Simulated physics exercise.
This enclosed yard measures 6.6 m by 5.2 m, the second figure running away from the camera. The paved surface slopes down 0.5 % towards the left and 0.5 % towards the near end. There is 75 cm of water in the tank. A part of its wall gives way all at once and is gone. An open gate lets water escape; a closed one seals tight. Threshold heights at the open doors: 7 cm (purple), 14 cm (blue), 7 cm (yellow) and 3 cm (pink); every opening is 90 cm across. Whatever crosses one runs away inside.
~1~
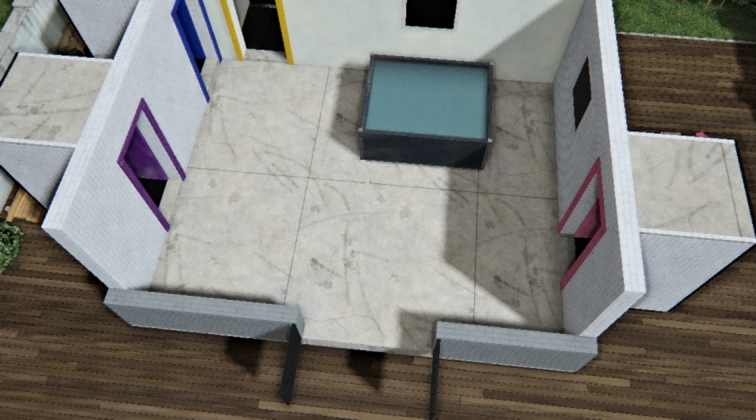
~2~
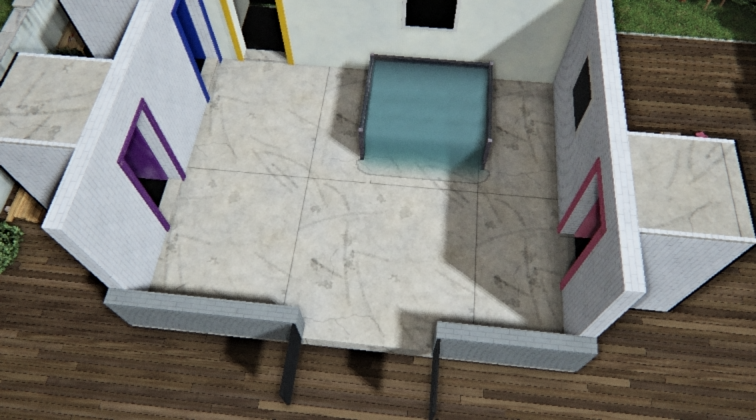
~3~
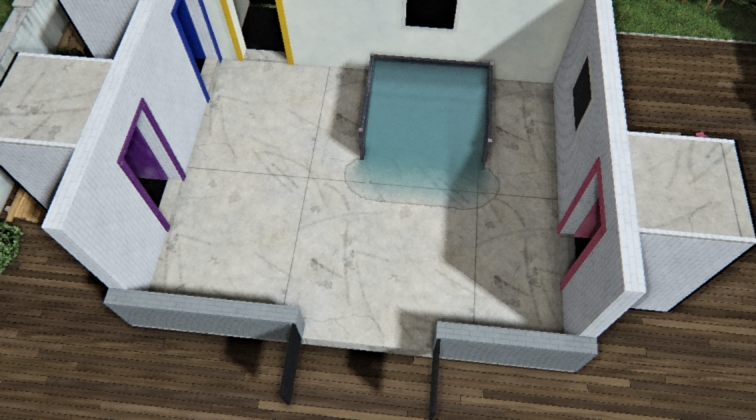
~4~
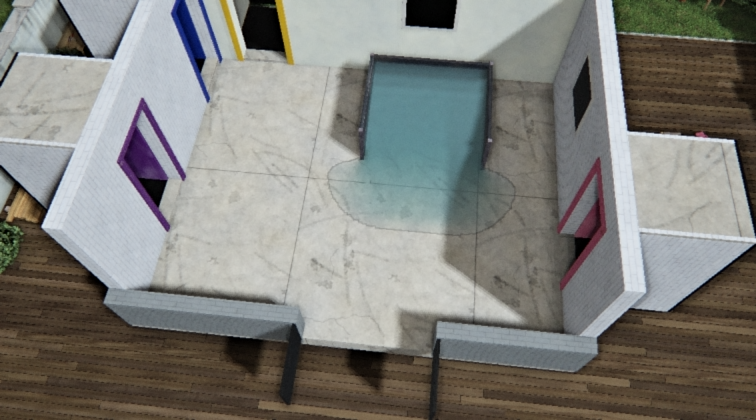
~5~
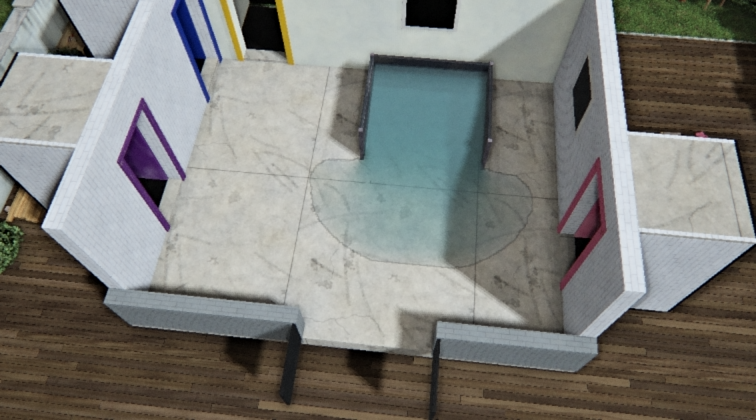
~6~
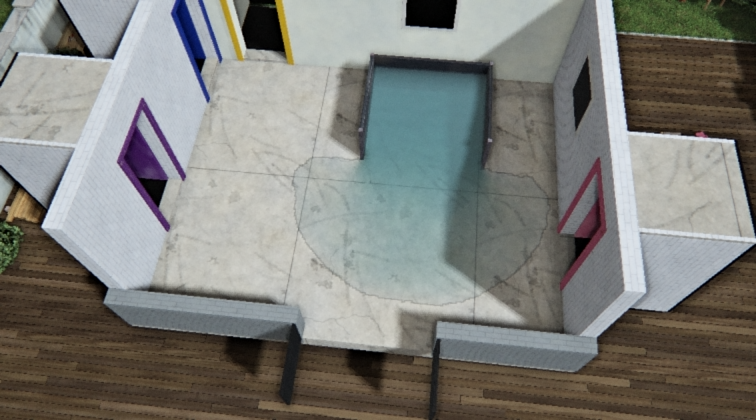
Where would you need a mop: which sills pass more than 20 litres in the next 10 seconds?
The water let in: At the purple door it stays under the limit; at the blue door it does not reach the limit; at the yellow door it keeps below the limit; at the pink door it passes the limit.
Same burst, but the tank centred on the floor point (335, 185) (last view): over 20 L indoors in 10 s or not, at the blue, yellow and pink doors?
Then: Blue under, yellow over, pink not over.
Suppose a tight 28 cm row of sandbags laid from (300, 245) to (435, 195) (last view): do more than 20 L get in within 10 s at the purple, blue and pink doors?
Against that limit: Purple over, blue below, pink over.
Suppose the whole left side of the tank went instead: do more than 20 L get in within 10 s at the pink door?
Against that limit: Pink over.
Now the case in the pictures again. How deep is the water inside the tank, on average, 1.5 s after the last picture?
Roughly 18 cm on average.
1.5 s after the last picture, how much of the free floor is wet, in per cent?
About 50 per cent.
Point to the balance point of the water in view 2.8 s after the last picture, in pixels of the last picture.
Near (403, 236).
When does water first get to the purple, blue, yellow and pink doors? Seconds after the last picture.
Arrival: Purple 2.4 s, blue 4.0 s, yellow 5.0 s, pink 0.2 s.
Then, 0.7 s after the last picture water covers 50 % of the floor and is deepest (36 cm) near (451, 337); purple door not reached, blue door not reached, yellow door not reached, pink door 7 cm at the sill, 2 L in.
Then, 1.5 s after the last picture water covers 50 % of the floor and is deepest (40 cm) near (558, 348); purple door not reached, blue door not reached, yellow door not reached, pink door 7 cm at the sill, 21 L in.
Then, 2.8 s after the last picture water covers 55 % of the floor and is deepest (20 cm) near (145, 306); purple door 6 cm at the sill, 0 L in, blue door not reached, yellow door not reached, pink door 10 cm at the sill, 70 L in.
Then, 5.3 s after the last picture water covers 85 % of the floor and is deepest (12 cm) near (510, 95); purple door 5 cm at the sill, 0 L in, blue door 2 cm at the sill, 0 L in, yellow door 6 cm at the sill, 0 L in, pink door 5 cm at the sill, 98 L in.
Then, 9.3 s after the last picture water covers 100 % of the floor and is deepest (8 cm) near (274, 63); purple door 5 cm at the sill, 0 L in, blue door 6 cm at the sill, 0 L in, yellow door 7 cm at the sill, 0 L in, pink door 2 cm at the sill, 105 L in.
